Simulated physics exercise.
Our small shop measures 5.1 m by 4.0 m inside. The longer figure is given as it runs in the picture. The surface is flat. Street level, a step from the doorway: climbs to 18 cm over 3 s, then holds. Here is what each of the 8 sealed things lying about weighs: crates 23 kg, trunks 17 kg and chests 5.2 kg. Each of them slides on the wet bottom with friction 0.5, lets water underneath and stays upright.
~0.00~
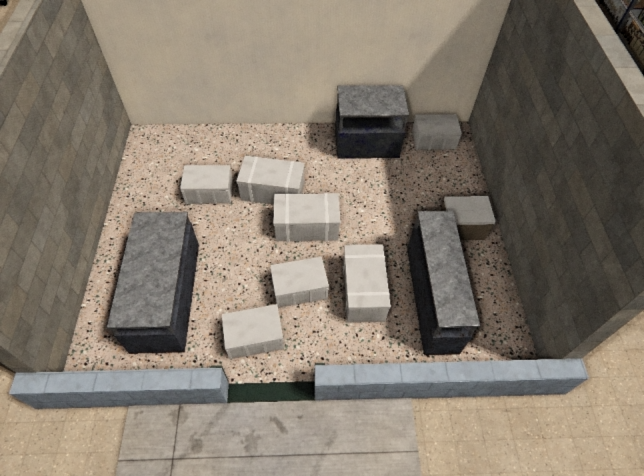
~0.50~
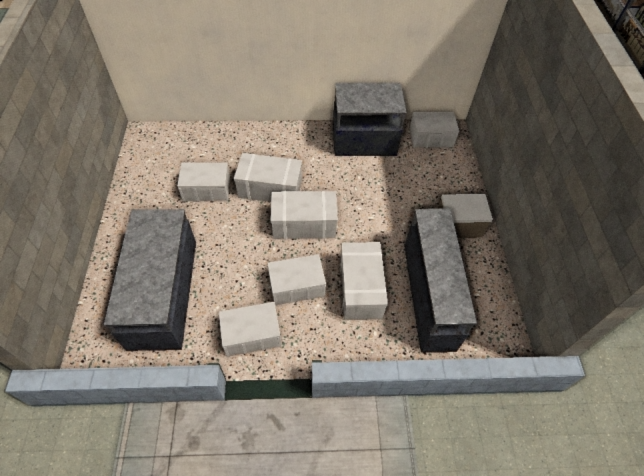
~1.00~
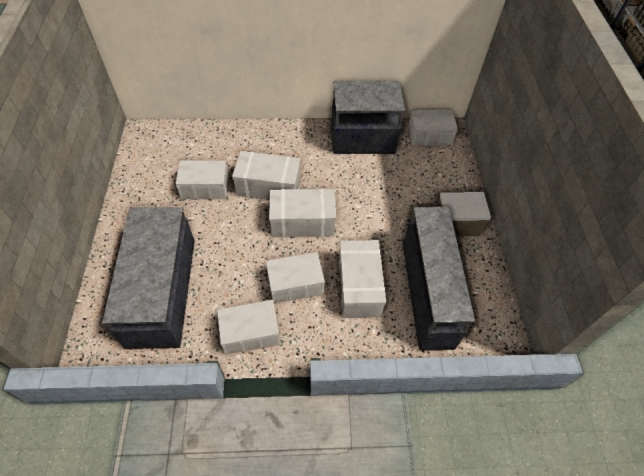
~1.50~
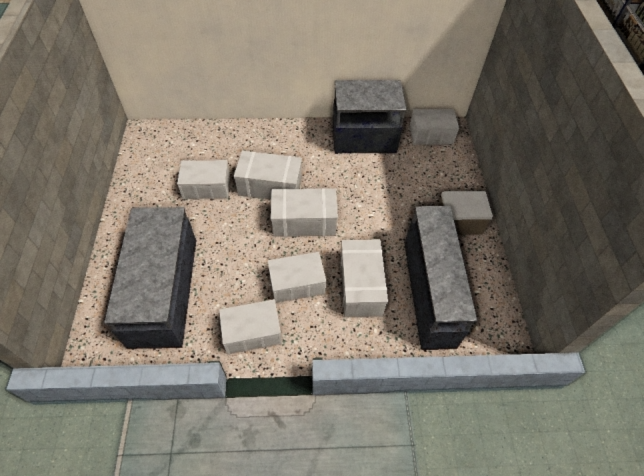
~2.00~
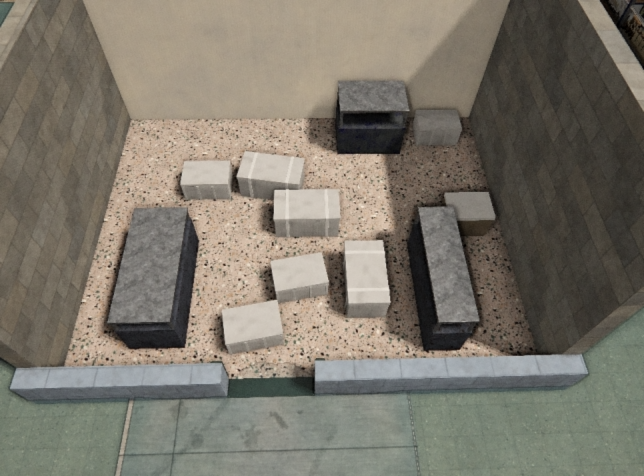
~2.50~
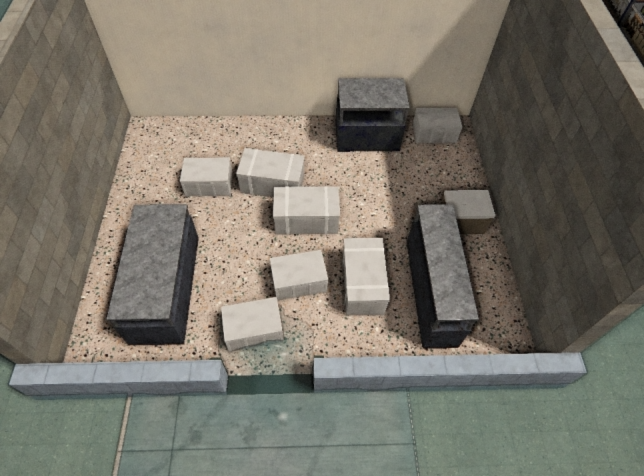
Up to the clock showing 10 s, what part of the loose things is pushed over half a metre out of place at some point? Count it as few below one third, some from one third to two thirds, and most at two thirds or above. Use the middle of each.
Some.
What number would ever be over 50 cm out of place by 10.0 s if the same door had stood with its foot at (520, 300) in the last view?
You'd get 1 in that case.
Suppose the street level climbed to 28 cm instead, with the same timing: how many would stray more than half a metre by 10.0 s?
Under that setup the answer is 6.
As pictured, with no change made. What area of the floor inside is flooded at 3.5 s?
That flooded area is roughly 2.0 m2.
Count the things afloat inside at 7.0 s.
At that instant the tally stands at 0.
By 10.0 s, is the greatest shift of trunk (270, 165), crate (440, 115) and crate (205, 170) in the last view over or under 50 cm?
Order as asked - a bigger shift, a smaller shift, a smaller shift.
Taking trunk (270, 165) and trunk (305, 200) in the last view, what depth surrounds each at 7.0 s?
Close to 3 and 6 centimetres.
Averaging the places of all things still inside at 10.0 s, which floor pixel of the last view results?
Around (337, 187).
After 3.5 s 0 of 8 are over 50 cm from their spots; 0 afloat.
After 4.5 s 1 of 8 are over 50 cm from their spots; 0 afloat.
After 7.0 s 2 of 8 are over 50 cm from their spots; 0 afloat.
After 10.0 s 4 of 8 are over 50 cm from their spots, and 4 have been at some point; 2 afloat.
